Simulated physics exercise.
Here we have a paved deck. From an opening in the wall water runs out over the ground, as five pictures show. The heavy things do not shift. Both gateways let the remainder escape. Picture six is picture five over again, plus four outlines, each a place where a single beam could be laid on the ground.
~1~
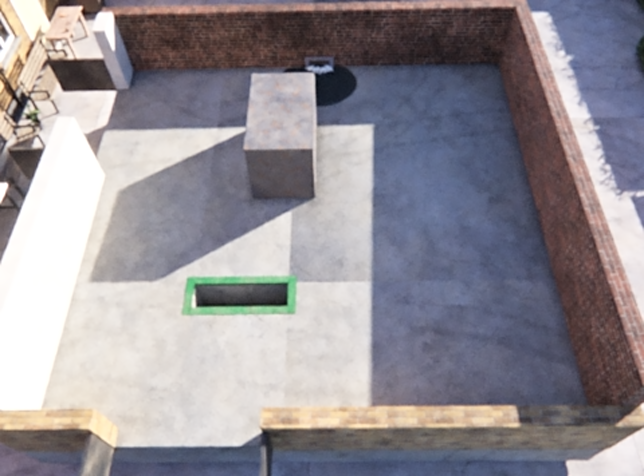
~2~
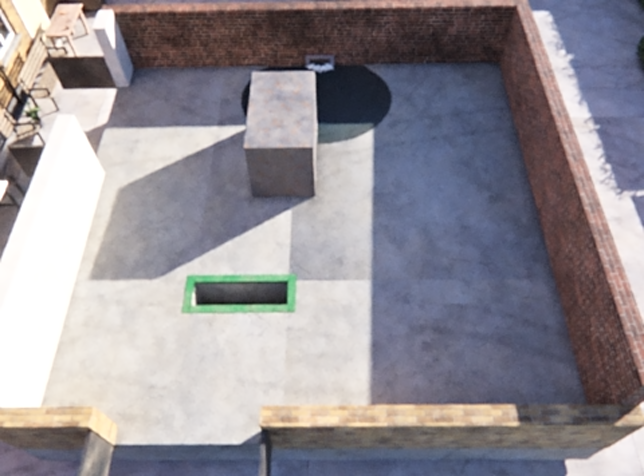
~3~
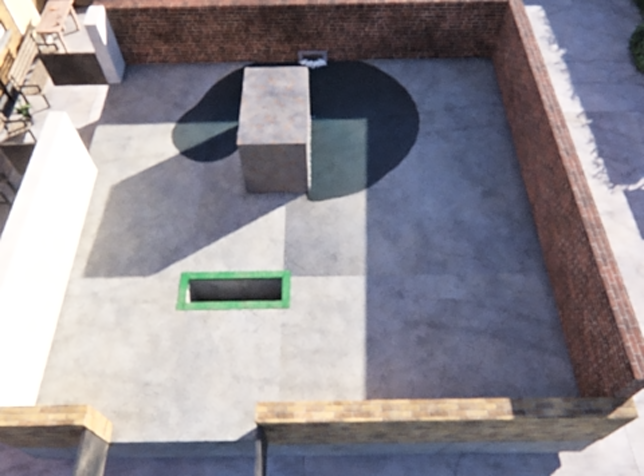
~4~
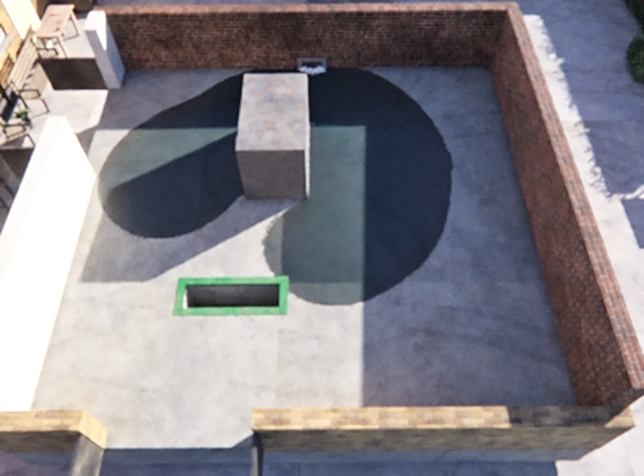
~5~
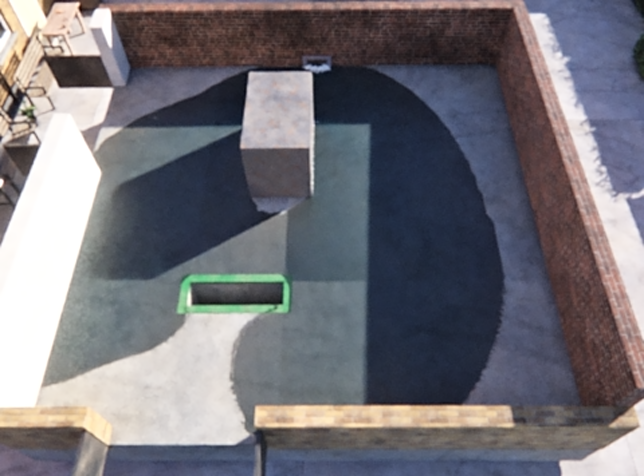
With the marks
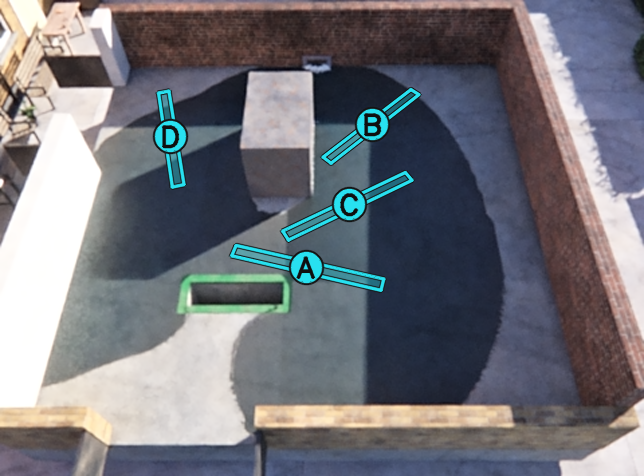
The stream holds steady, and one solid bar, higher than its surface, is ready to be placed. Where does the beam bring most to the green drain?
Choose D.
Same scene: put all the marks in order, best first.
D, C, B, A.
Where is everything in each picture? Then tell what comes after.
In the first frame, outfall at (319, 63); green drain at (240, 295); open gate at (193, 428); open gate at (117, 130); front seen at (345, 91), 3 % of the ground wet; green drain still dry.
In the second frame, front seen at (331, 136), 8 % of the ground wet; green drain still dry.
In the third frame, front seen at (332, 193), 18 % of the ground wet; green drain still dry.
In the fourth frame, front seen at (364, 295), 36 % of the ground wet; green drain still dry.
In the fifth frame, front seen at (54, 368), 62 % of the ground wet; green drain taking water.
On the marked copy, A from (233, 250) to (382, 284); B from (327, 160) to (414, 92); C from (285, 235) to (408, 176); D from (163, 92) to (178, 185).
For position A, about 6 % of the stream goes into the green drain, about 93 % out by the gates.
For position B, about 10 % of the stream goes into the green drain, about 86 % out by the gates.
For position C, about 18 % of the stream goes into the green drain, about 81 % out by the gates.
For position D, about 34 % of the stream goes into the green drain, about 64 % out by the gates.
